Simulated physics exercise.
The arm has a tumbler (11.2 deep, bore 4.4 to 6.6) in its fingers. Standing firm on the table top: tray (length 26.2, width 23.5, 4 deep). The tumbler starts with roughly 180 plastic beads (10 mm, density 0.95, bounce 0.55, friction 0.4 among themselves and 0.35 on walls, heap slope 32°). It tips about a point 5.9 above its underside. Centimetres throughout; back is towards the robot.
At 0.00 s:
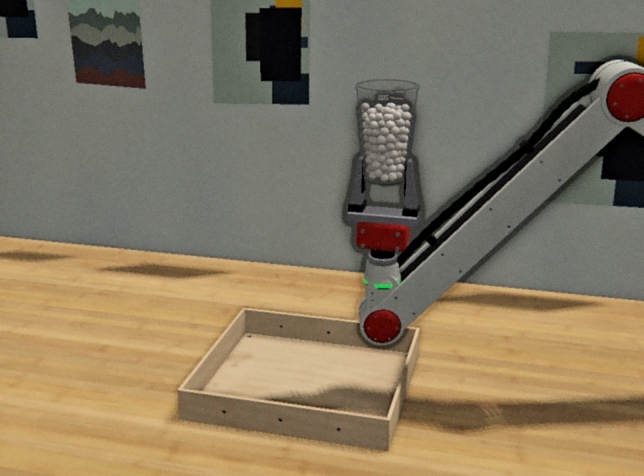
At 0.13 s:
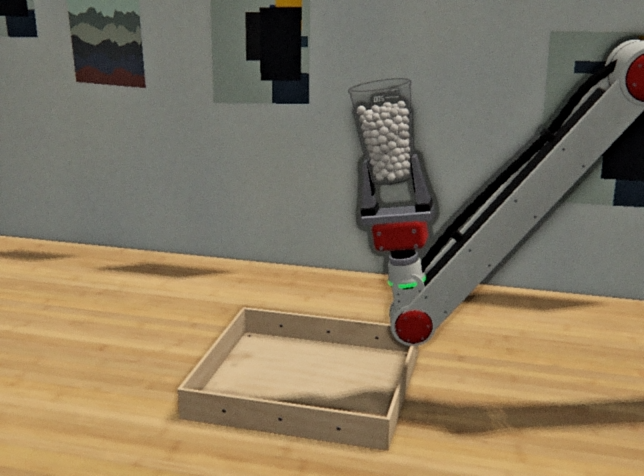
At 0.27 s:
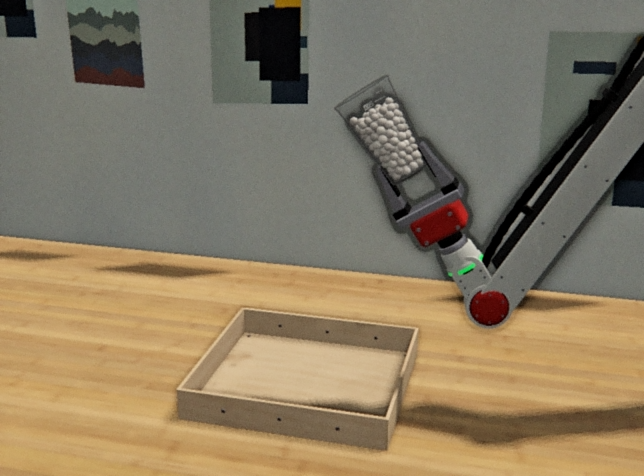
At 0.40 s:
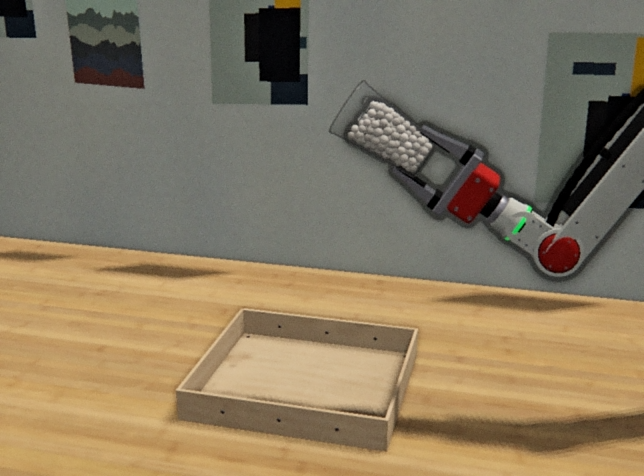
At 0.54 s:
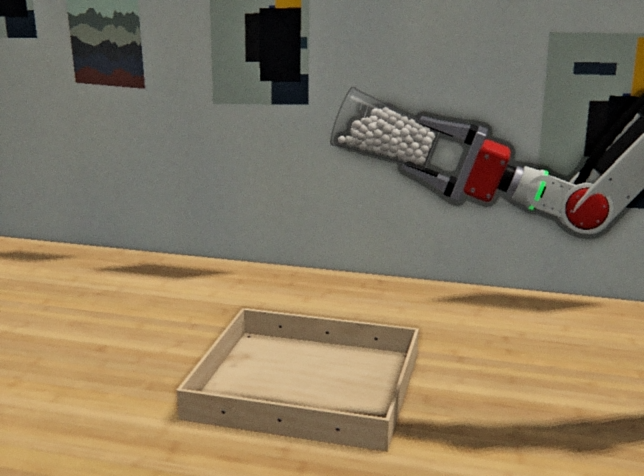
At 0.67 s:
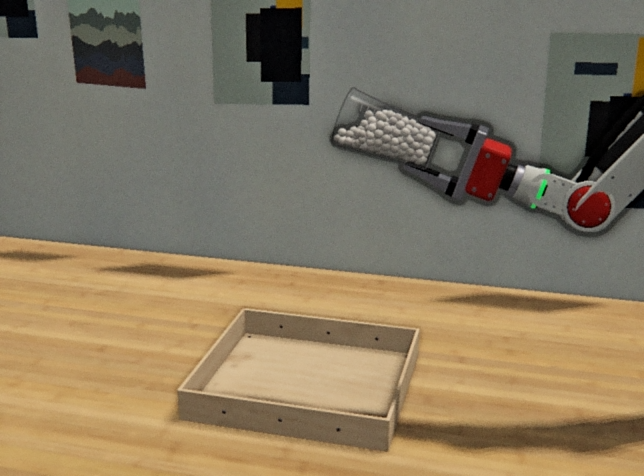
Robot arm tilting a clear tumbler of white beads leftward until nearly level, above a shallow wooden tray on a table.
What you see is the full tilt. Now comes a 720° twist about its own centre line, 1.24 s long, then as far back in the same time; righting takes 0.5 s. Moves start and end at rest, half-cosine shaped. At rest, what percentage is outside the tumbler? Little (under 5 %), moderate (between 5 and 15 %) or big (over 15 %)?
Outside the tumbler the share is big, over 15 %.
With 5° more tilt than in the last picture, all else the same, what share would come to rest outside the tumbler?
In that case some 45 per cent.
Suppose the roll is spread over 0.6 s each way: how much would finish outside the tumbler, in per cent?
Then about 15 per cent.
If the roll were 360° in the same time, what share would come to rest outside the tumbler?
It would be near 20 per cent.
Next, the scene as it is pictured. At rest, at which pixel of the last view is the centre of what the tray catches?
Around (271, 381).
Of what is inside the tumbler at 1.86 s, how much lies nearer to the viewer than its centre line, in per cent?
Some 60 per cent.
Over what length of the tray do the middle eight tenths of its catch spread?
Some 22 cm.
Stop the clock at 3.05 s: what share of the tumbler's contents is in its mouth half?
About 35 per cent.
By 1.86 s, tipped 73°, highest piece 38 above the table; 151 in the tumbler, 26 in the tray, 5 in flight or on a rim.
By 3.05 s, tipped 73°, highest piece 37 above the table; 138 in the tumbler, 41 in the tray, 1 on the table or floor, 2 in flight or on a rim.
By 3.85 s, upright, highest piece 39 above the table; 136 in the tumbler, 45 in the tray, 1 on the table or floor.
By 4.55 s, upright, highest piece 39 above the table; 136 in the tumbler, 45 in the tray, 1 on the table or floor.
Final count, 136 in the tumbler, 45 in the tray, 1 on the table or floor. That is 25 % outside the tumbler.
